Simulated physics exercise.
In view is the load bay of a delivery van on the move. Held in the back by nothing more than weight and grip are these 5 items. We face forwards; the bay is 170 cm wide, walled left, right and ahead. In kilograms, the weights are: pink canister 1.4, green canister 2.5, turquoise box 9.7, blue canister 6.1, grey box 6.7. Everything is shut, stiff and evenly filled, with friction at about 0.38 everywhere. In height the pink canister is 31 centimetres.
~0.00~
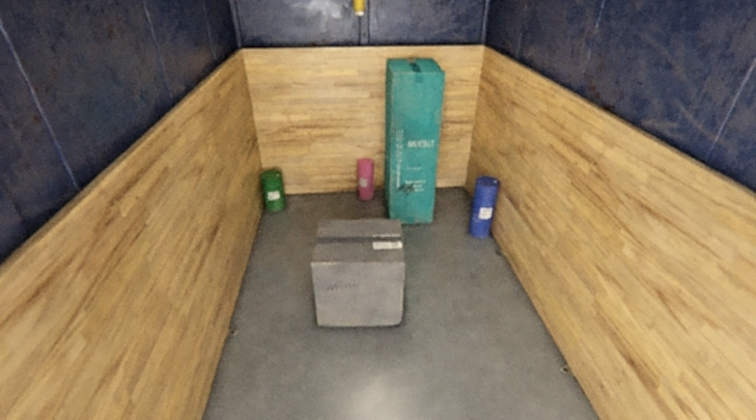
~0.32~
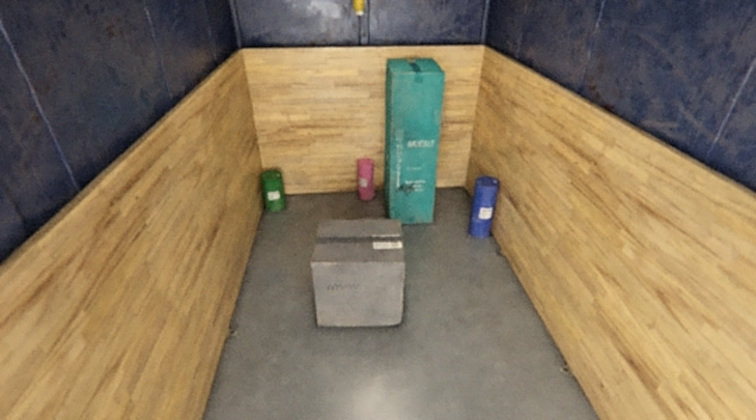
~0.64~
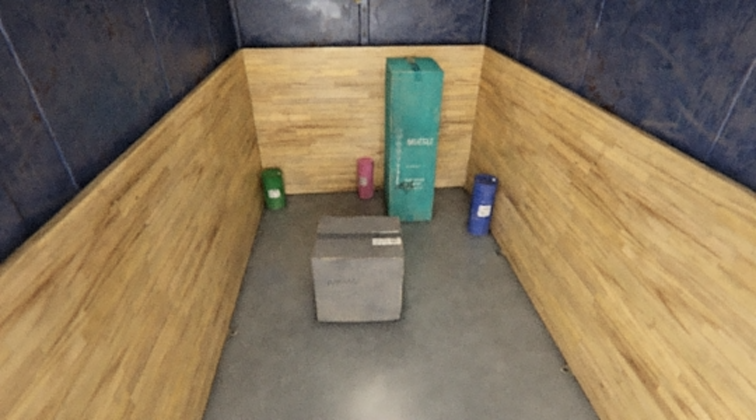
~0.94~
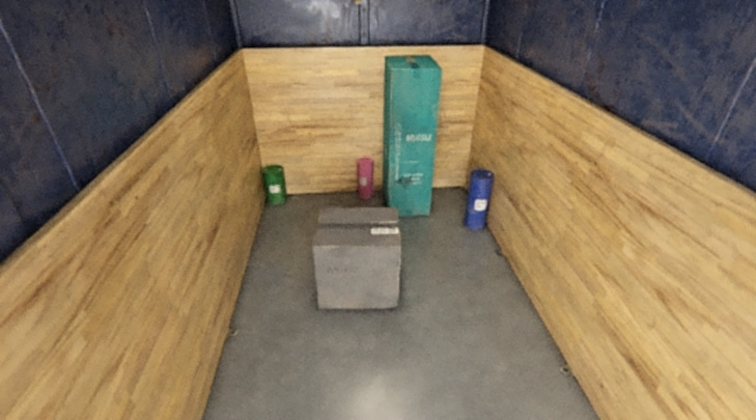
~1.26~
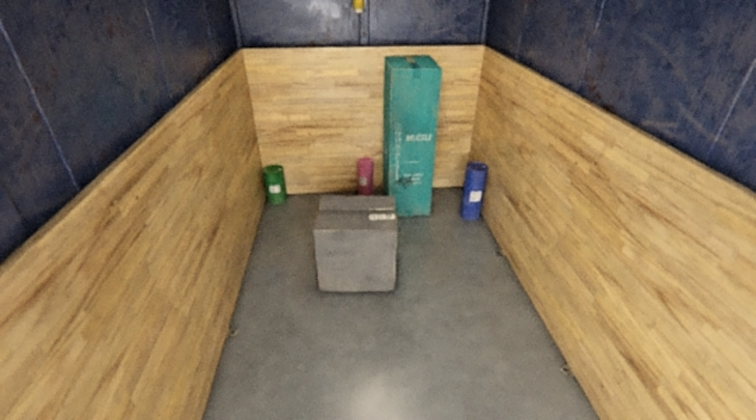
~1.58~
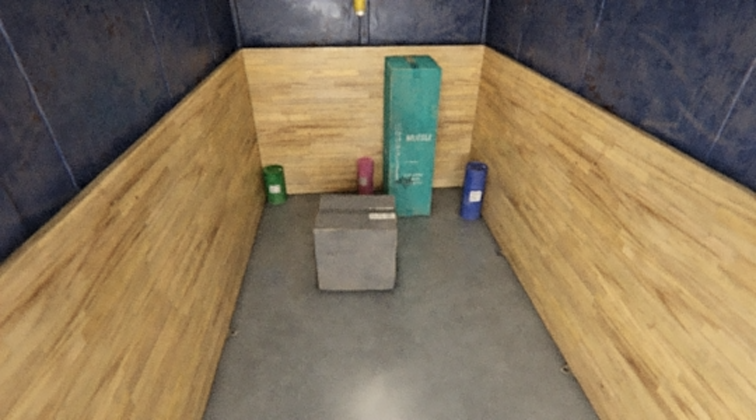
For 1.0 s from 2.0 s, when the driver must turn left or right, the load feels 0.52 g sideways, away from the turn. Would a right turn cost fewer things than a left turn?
No, the left turn is better.
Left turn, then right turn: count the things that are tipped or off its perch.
Turn left = 0, turn right = 2.
Turning left. At 2.58 s, load feels 0.52 g right; green canister slid 14 cm near (287, 184); pink canister slid 9 cm near (377, 177); turquoise box leaning 14°.
After 2.78 s, load feels 0.47 g right; pink canister leaning 13° near (380, 177); green canister slid 24 cm near (303, 183); turquoise box leaning 21°.
After 3.08 s, smooth; green canister slid 40 cm near (324, 183); pink canister leaning 10° near (379, 177); turquoise box leaning 21°.
At rest (6.0 s), not toppled but over 15 cm from the start, green canister, turquoise box, blue canister and grey box; the last one in place, give or take 15 cm. In the last view, pink canister near (375, 178), green canister near (325, 183).
Turning right instead, pink canister and turquoise box tipped over or off its perch, 2 of 5 in all.
